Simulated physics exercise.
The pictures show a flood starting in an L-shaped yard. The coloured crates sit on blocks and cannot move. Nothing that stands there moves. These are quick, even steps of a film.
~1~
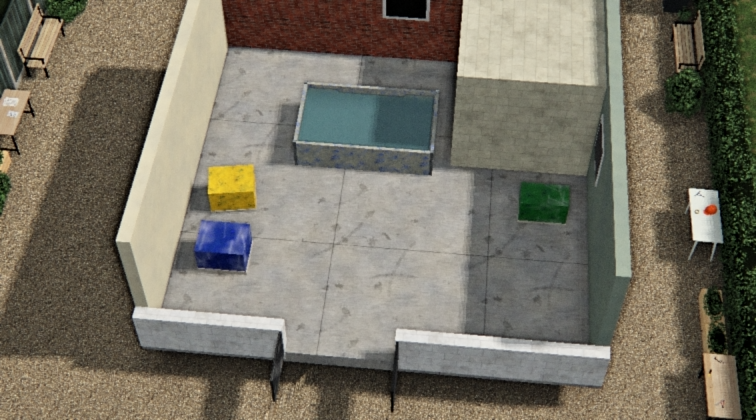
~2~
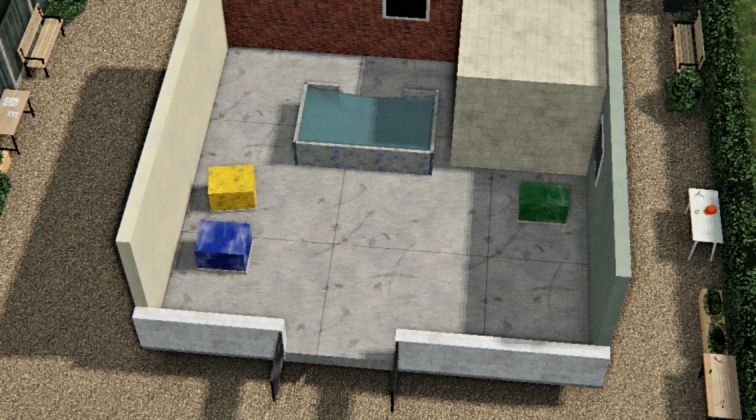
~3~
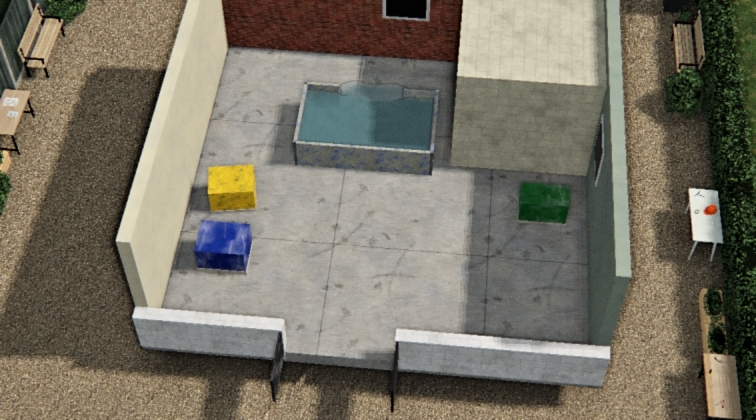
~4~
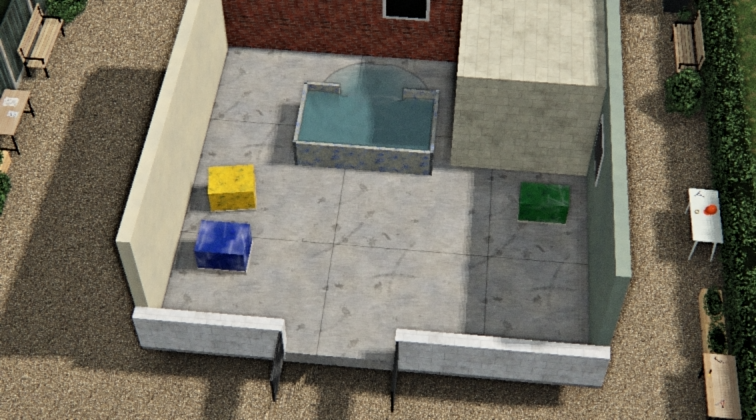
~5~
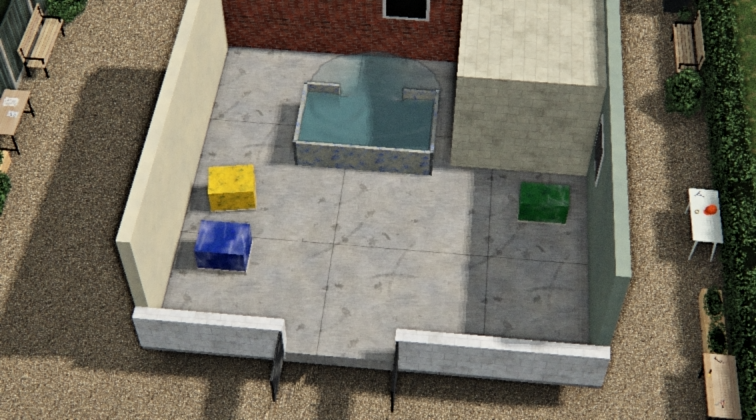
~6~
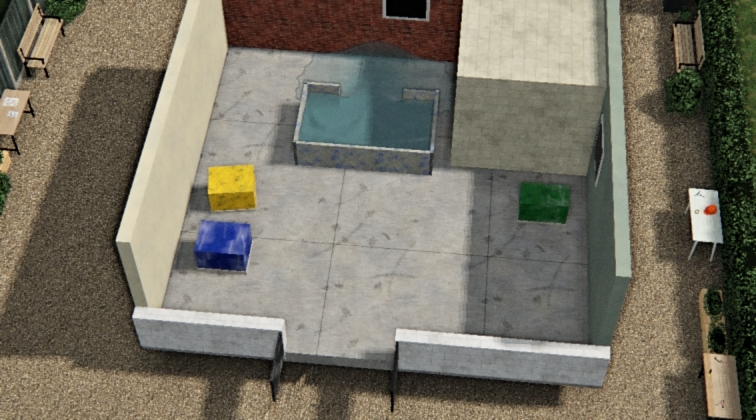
Water sat still in a raised tank in a walled yard with yellow, blue and green boxes, then poured out through the far side and spread across the paving toward the brick wall.
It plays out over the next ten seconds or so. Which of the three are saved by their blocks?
One by one: The green crate keeps dry; the yellow crate is soaked; the blue crate keeps dry.
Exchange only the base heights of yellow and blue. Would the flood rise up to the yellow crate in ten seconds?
Then: Yellow ends up wet.
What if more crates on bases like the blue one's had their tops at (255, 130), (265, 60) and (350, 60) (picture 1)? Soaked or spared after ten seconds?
As listed: Gets wet, is wetted, is wetted.
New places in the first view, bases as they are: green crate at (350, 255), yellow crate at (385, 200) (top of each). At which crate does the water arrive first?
First comes the yellow one.
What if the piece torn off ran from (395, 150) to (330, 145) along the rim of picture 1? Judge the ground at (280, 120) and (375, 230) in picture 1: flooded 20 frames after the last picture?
One after the other: Free of water, under water.
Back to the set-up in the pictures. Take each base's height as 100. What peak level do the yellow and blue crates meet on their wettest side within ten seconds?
In turn 290 and 60 per cent.
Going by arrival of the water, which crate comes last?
The green crate.
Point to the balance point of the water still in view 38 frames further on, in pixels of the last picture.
At about (337, 139).
A moment on, water covers 10 % of the floor; the green crate not reached, the yellow crate not reached, the blue crate not reached.
Next, water covers 20 % of the floor; the green crate not reached, the yellow crate not reached, the blue crate not reached.
Then, water covers 35 % of the floor; the green crate not reached, the yellow crate water round its plinth, the blue crate not reached.
Later, water covers 65 % of the floor; the green crate water round its plinth, the yellow crate water round its plinth, the blue crate water round its plinth.
In the end, water covers 95 % of the floor; the green crate stayed above the water, the yellow crate was topped, the blue crate stayed above the water.
